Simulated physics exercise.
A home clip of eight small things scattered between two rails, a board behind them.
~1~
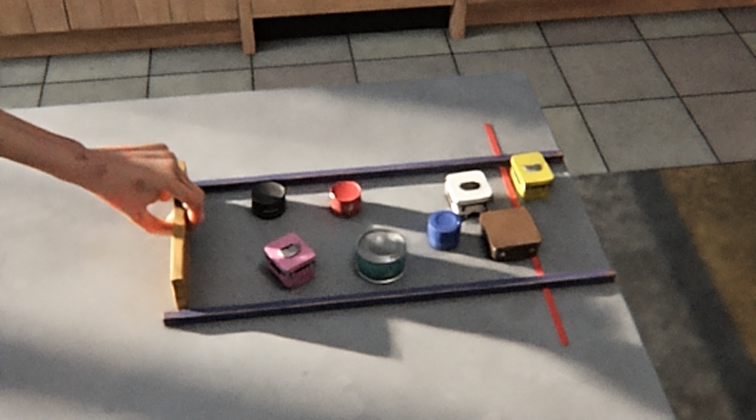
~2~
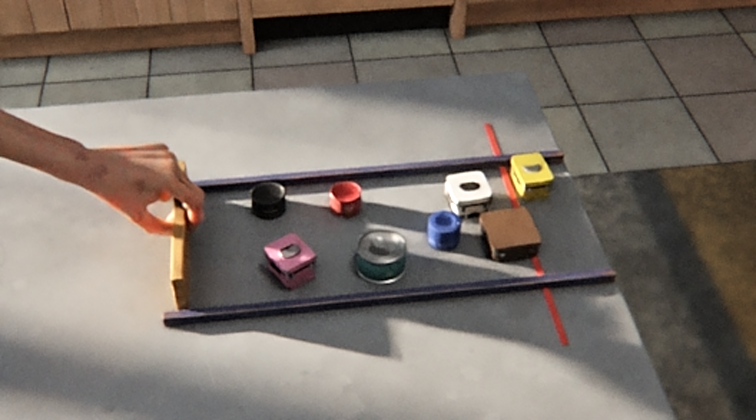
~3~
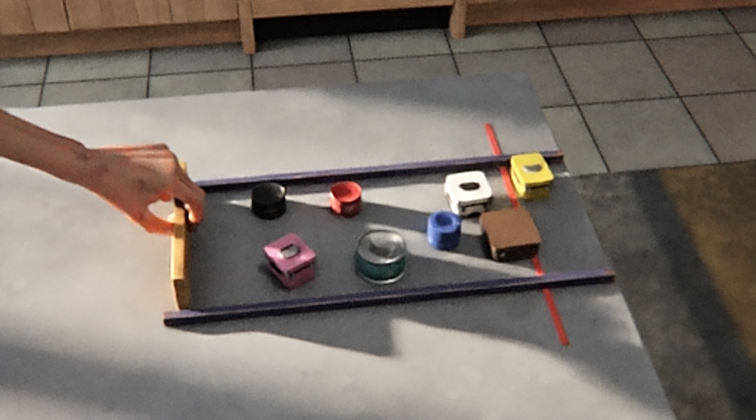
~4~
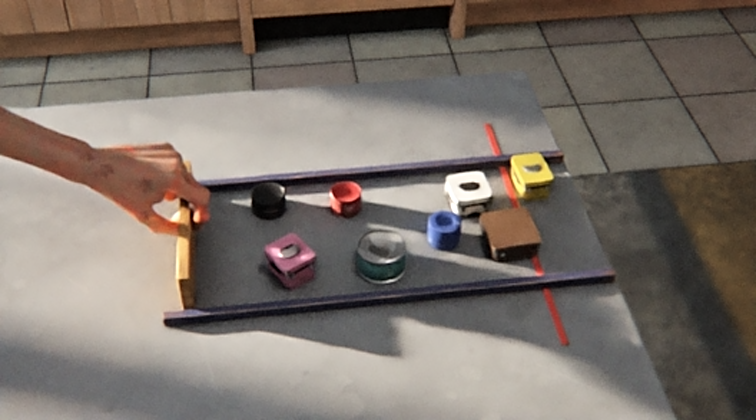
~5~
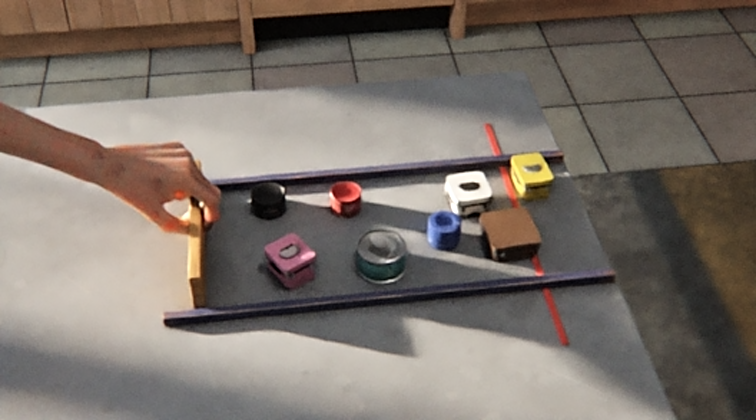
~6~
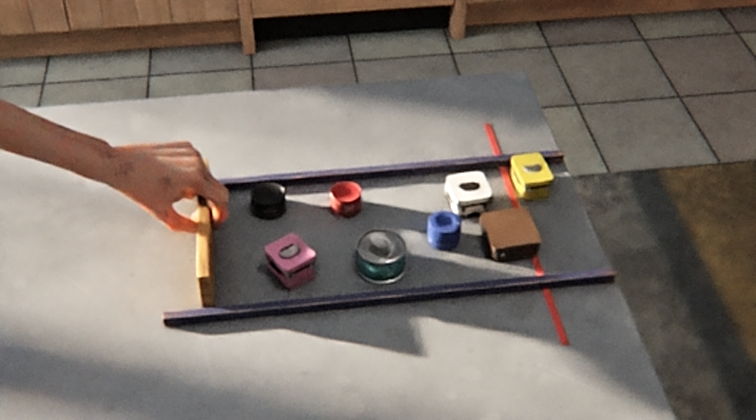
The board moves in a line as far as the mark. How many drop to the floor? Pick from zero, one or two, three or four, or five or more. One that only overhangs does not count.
As it turns out, the number that fall off is one or two.
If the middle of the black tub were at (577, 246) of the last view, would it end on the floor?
Then it tumbles off.
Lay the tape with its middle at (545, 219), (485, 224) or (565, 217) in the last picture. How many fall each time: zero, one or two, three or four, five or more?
For each place: Three or four; none at all; three or four.
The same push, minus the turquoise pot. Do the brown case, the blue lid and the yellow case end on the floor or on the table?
The brown case stays on, the blue lid stays on, the yellow case drops off.
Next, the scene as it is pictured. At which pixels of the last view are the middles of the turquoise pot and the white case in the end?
About (592, 241), and the other about (565, 193).
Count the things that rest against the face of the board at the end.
The number is 4.
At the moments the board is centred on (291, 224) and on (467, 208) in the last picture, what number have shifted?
First 2, then 8.
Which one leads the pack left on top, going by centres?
The turquoise pot ends nearest.
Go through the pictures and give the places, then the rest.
The first picture shows yellow case (531, 177); brown case (509, 235); white case (468, 196); board (182, 234); tape (521, 221).
The second picture shows brown case (509, 235); red tub (346, 200).
The third picture shows white case (468, 196); blue lid (445, 230).
The fourth picture shows yellow case (531, 177); board (187, 233).
The fifth picture shows brown case (509, 235); turquoise pot (381, 256).
The sixth picture shows yellow case (531, 177); brown case (509, 235); white case (468, 196); board (206, 232); tape (521, 221).
Soon after, none off yet; yellow case at rest near (531, 177); brown case at rest near (509, 235); white case at rest near (468, 196).
At rest, the number that fall off is one or two; fallen, brown case and yellow case.
